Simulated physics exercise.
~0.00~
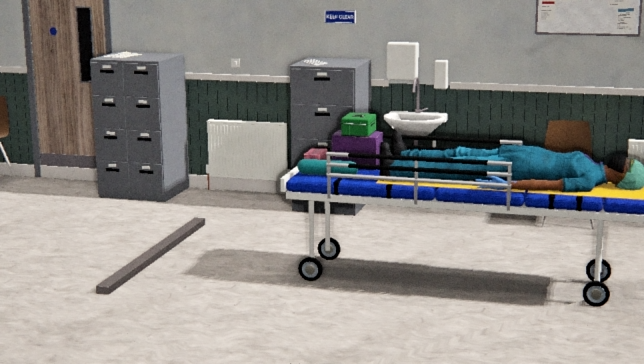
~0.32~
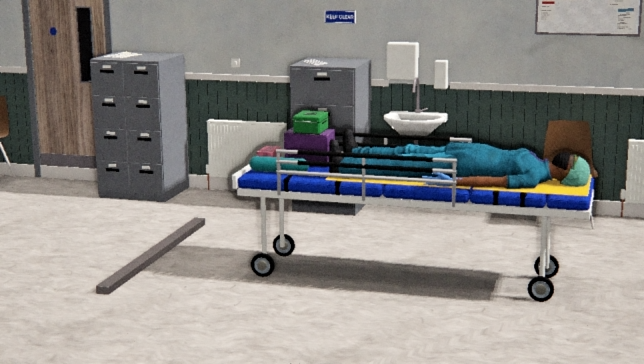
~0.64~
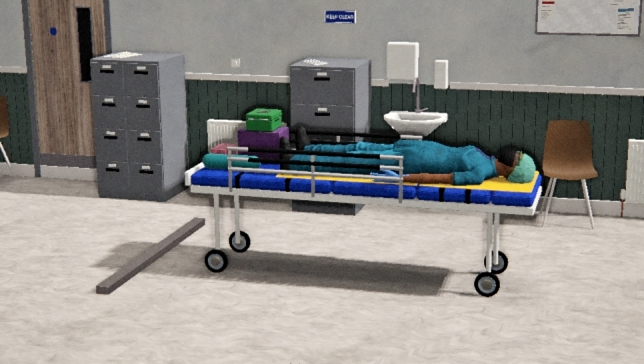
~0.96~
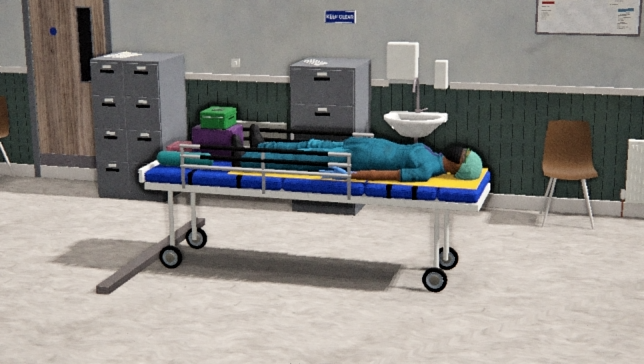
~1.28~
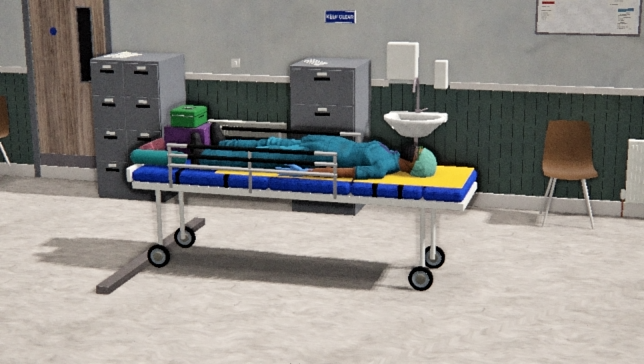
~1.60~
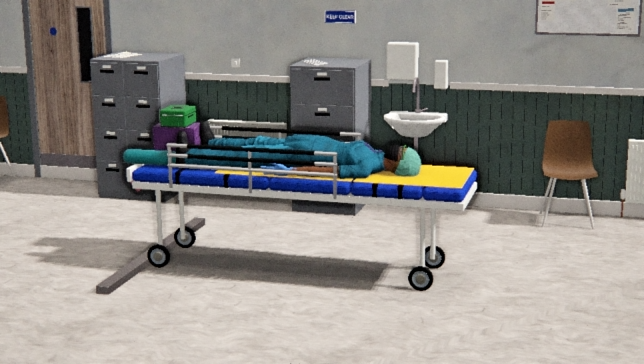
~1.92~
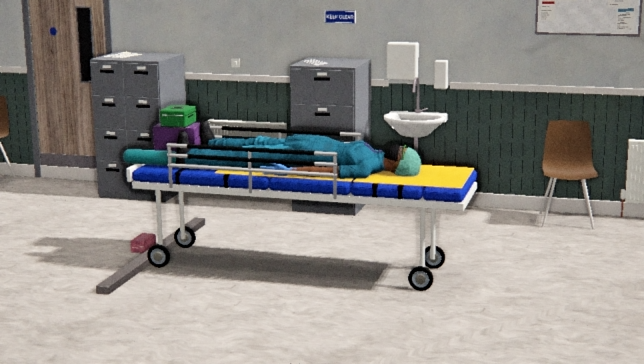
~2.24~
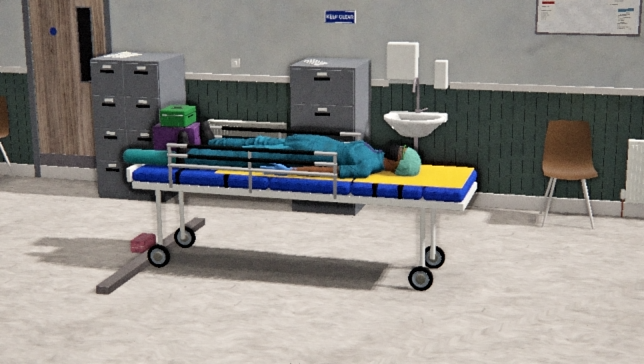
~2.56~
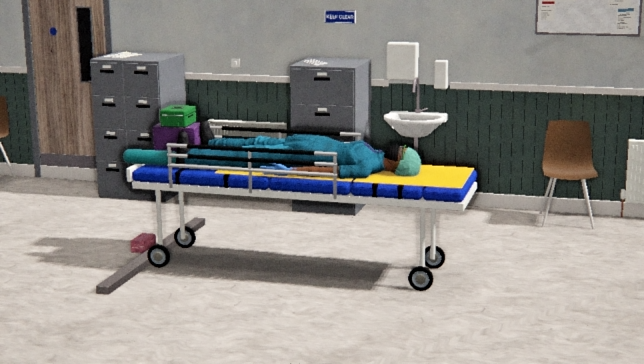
A person in teal clothes and a green cap lies on a blue and yellow transfer trolley, seen side-on by a still camera in a clinic-like room with grey cabinets, a sink and a brown chair. A green case on a purple holdall, a teal gas bottle and a pink box ride near the feet at the left. The trolley rolls left, feet first, and stops at a dark sill on the floor. The person and load slide a little further left, and the pink box drops off the end. It rests upside down by the sill while everything else stays aboard.
